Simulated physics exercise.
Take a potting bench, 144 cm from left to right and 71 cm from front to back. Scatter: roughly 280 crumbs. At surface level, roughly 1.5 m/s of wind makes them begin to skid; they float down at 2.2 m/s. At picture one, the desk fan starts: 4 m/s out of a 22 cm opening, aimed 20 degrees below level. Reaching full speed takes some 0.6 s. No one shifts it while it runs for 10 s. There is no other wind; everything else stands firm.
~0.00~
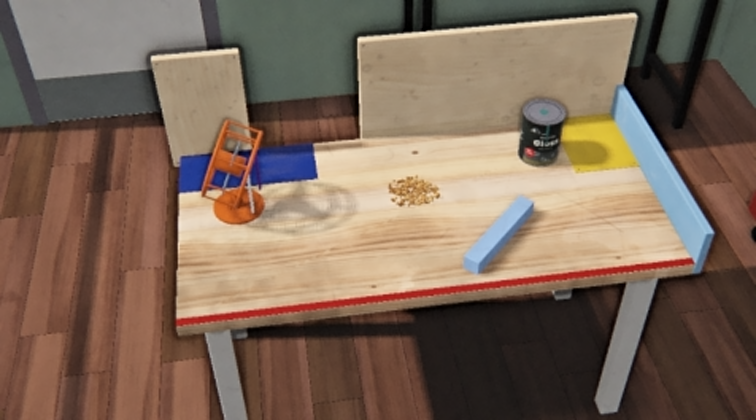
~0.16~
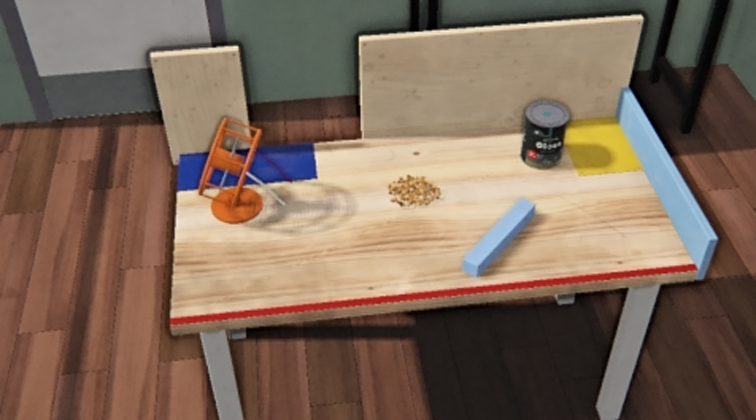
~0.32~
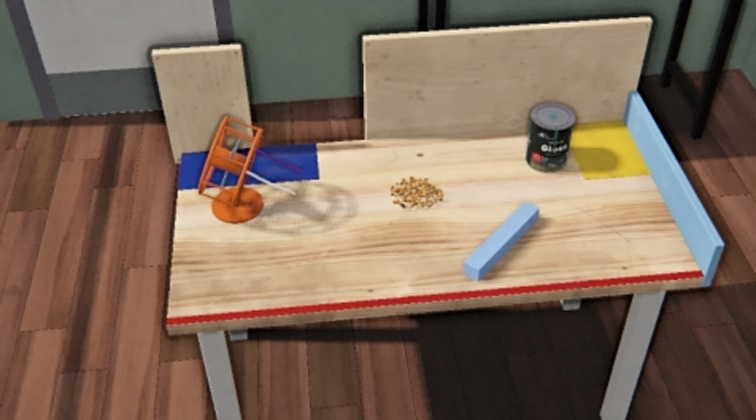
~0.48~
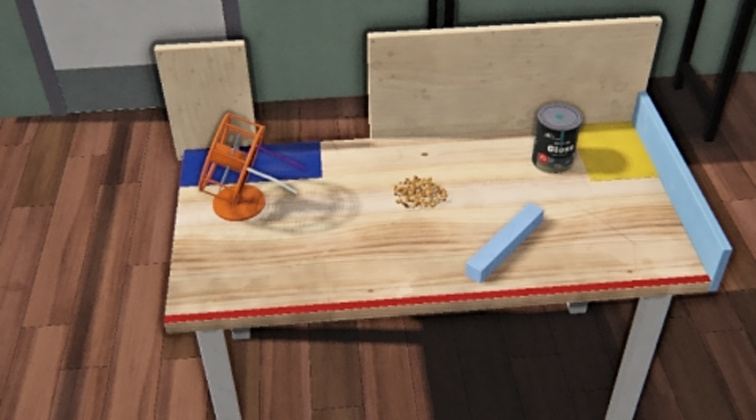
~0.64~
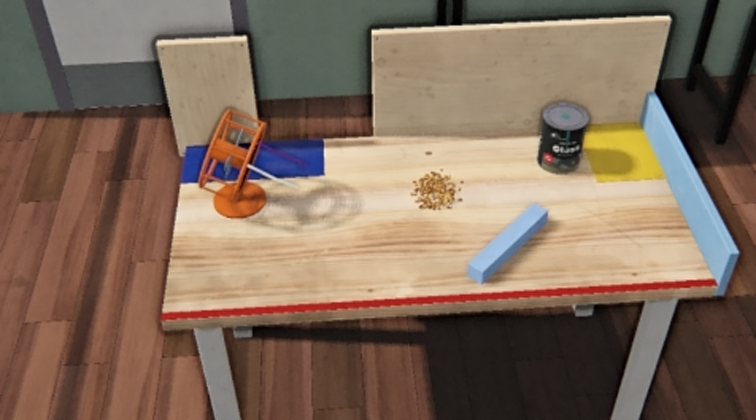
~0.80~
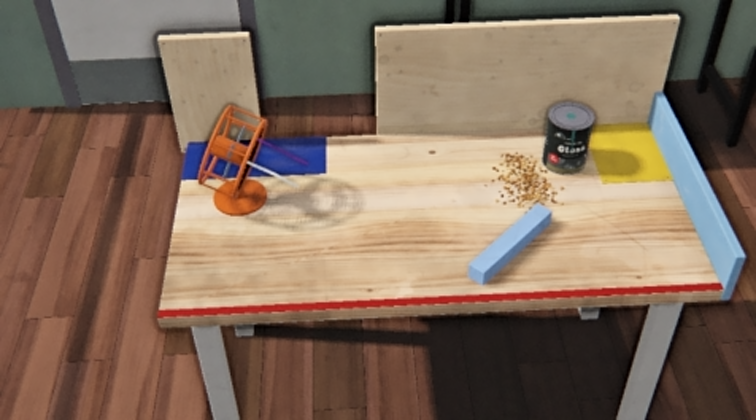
Small golden crumbs spread and slide right across the wooden table toward the dark tin.
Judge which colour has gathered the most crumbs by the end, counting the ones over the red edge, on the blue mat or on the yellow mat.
The yellow one has gathered the most.
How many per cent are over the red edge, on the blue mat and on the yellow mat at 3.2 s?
I'd put it at roughly 5 percent on red, 0 percent on blue and 60 percent on yellow.
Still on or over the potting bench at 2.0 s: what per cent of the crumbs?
Near 90 %.
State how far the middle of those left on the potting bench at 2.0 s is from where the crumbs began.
Roughly 70 cm.
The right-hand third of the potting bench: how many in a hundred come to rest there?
Something close to 90 % ends up there.
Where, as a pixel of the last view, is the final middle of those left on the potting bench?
Look near pixel (591, 122) of the last view.
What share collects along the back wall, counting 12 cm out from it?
Around 70 in a hundred.
After 2.0 s the count stands so, 0 % are on the blue mat, 6 % over the red edge and 62 % on the yellow mat; the middle of those still in play is near (621, 121).
After 3.2 s the count stands so, 0 % are on the blue mat, 6 % over the red edge and 57 % on the yellow mat; the middle of those still in play is near (598, 124).
After 5.5 s the count stands so, 0 % are on the blue mat, 9 % over the red edge and 56 % on the yellow mat; the middle of those still in play is near (594, 123).
After 10.0 s, at the end, 0 % are on the blue mat, 10 % over the red edge and 55 % on the yellow mat; the middle of those still in play is near (591, 122).
